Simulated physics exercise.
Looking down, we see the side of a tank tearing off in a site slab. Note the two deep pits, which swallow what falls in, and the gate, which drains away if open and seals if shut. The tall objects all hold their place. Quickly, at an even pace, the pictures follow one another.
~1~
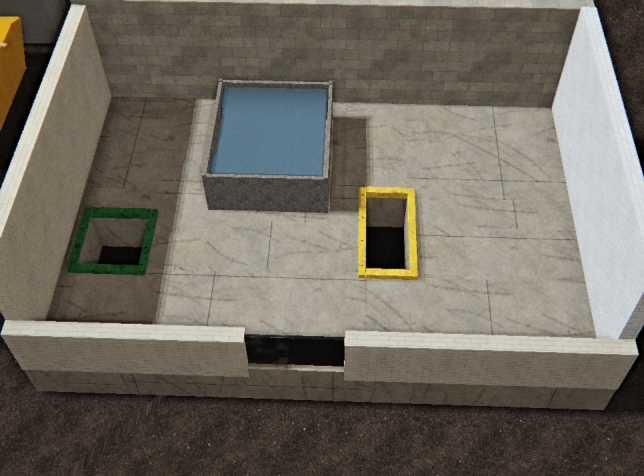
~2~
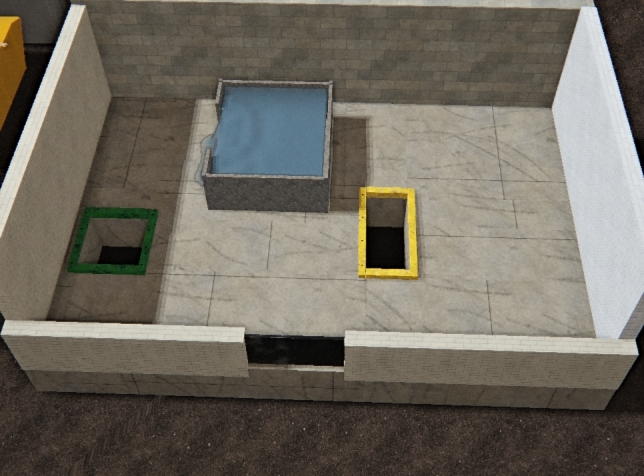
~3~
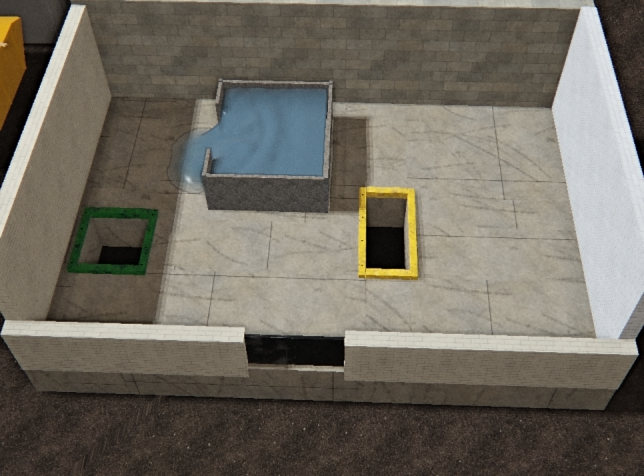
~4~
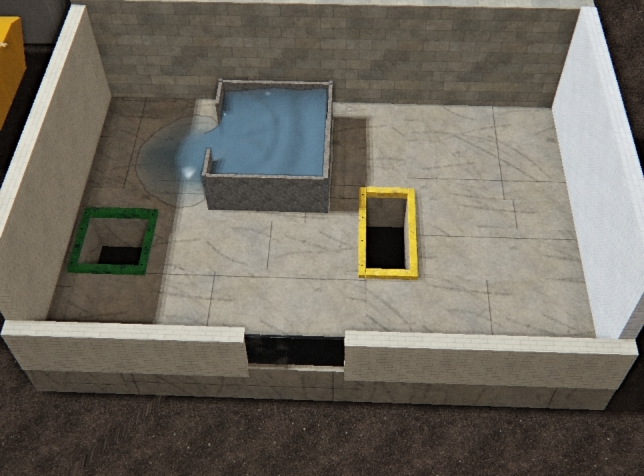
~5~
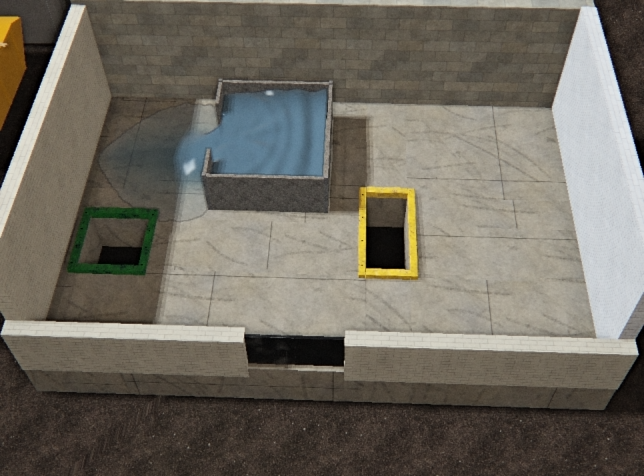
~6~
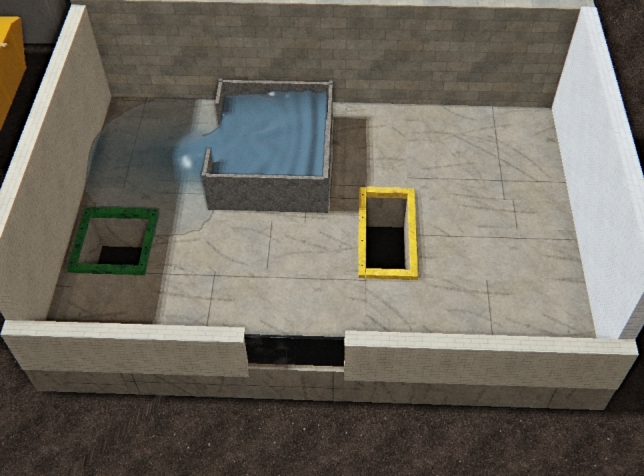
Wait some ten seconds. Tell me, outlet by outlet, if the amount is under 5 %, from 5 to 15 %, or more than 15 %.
Outcome: The gate fails to reach five per cent, the yellow pit fails to reach five per cent, the green pit passes fifteen per cent.
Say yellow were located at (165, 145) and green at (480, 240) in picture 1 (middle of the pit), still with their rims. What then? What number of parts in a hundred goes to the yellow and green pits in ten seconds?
The yellow pit ends up with 50 per cent, the green pit with 0 per cent.
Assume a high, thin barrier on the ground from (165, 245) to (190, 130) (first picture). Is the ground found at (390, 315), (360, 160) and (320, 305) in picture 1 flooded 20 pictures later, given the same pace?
In order: Wet; dry; wet.
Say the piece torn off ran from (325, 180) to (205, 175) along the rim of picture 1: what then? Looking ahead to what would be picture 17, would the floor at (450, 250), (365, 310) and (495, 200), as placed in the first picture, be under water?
First spot spared, second spot submerged, third spot spared.
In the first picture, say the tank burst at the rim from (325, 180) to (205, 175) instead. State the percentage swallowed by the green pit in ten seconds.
Share to the green pit: 10 in a hundred.
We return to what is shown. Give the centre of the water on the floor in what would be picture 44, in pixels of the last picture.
I'd mark it close to (232, 171).
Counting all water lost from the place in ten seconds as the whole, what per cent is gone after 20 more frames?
Around 45 % of the total, roughly.
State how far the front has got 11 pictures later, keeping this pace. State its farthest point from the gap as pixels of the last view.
The wet edge reaches furthest near (39, 346).
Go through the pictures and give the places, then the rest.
The tank at (271, 130) is whole and still, in the first frame.
The front is at a hidden place, out from the gap at (218, 150), in the second frame.
The front is at (177, 183), out from the gap at (218, 151), in the third frame.
Water pours out at (218, 151) and has run to (139, 169), in the fourth frame.
Water pours out at (218, 150) and has run to (103, 163), in the fifth frame.
Water pours out at (218, 150) and has run to (85, 188), in the sixth frame.
A moment on, water covers 15 % of the floor; the gate 0 %, the yellow pit 0 %, the green pit 1 %.
Next, water covers 20 % of the floor; the gate 0 %, the yellow pit 0 %, the green pit 5 %.
Then, water covers 30 % of the floor; the gate 0 %, the yellow pit 0 %, the green pit 11 %.
Later, water covers 65 % of the floor; the gate 0 %, the yellow pit 0 %, the green pit 20 %.
In the end, water covers 85 % of the floor; the gate 0 %, the yellow pit 0 %, the green pit 24 %.
